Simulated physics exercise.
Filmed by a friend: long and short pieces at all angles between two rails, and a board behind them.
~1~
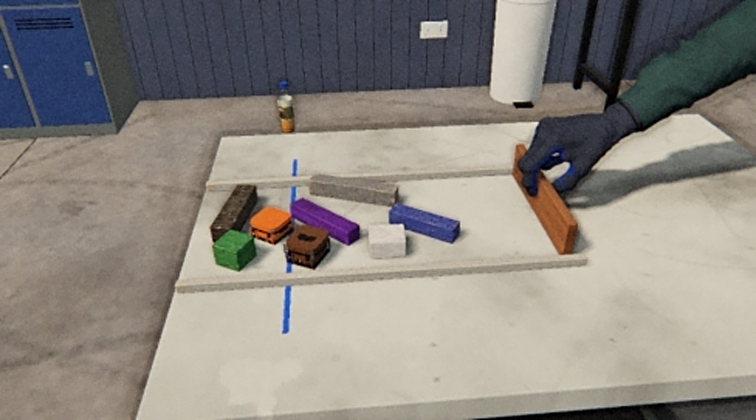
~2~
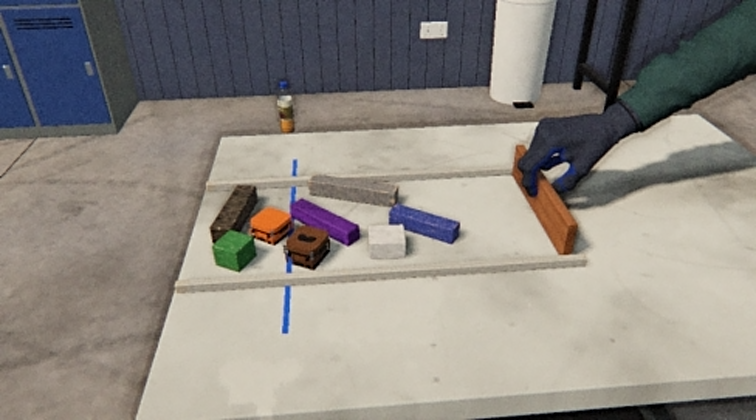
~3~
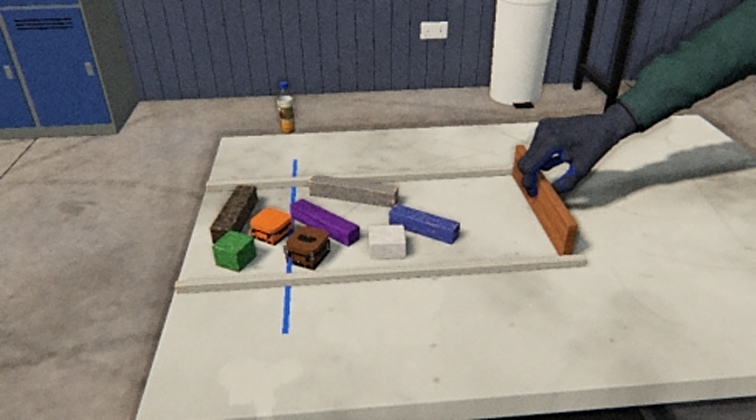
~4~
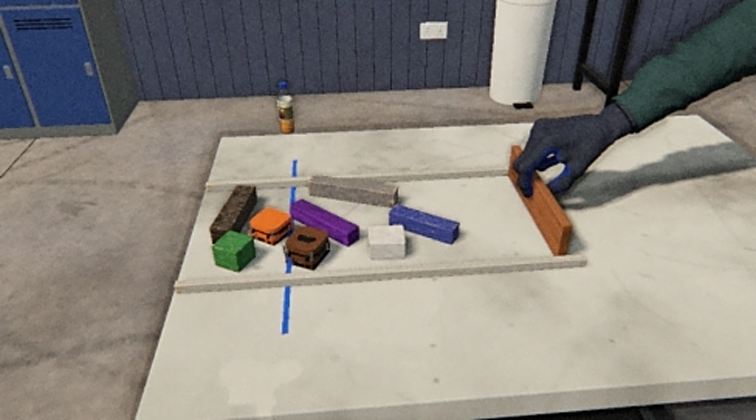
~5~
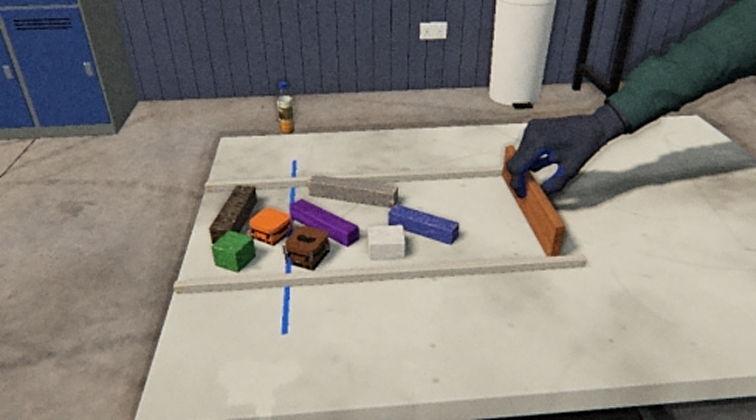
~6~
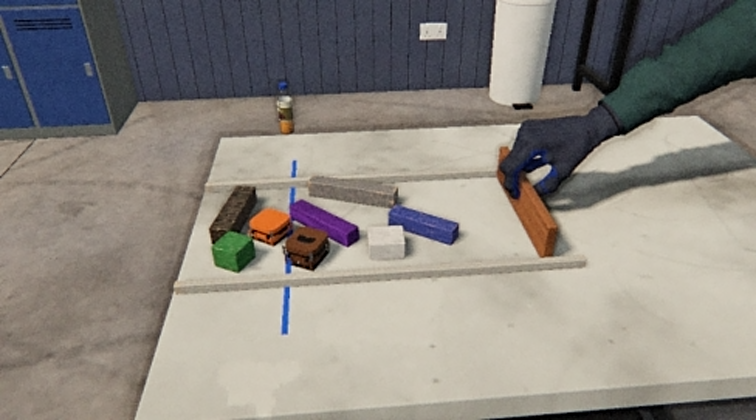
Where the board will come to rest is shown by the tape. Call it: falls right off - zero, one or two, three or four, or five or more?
Call: Zero.
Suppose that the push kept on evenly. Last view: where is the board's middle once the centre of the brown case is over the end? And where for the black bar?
I'd say about (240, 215) for the first one and about (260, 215) for the second.
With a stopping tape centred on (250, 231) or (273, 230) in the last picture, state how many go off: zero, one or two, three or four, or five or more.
1 or 2; none at all.
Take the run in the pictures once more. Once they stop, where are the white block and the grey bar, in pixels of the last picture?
About (272, 263), and about (247, 196).
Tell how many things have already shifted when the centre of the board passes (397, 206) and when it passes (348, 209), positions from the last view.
I count 3 first and 5 after.
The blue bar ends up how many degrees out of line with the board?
Angle: Close to 5 degrees.
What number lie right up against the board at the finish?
That would be 3 of them.
Early on, none off yet; black bar at rest near (234, 214); green block at rest near (234, 252); orange case at rest near (271, 228).
A while later, none off yet; black bar at rest near (233, 215); green block at rest near (234, 252); orange case travelled a little near (257, 229).
Finally, the number that fall off is zero.
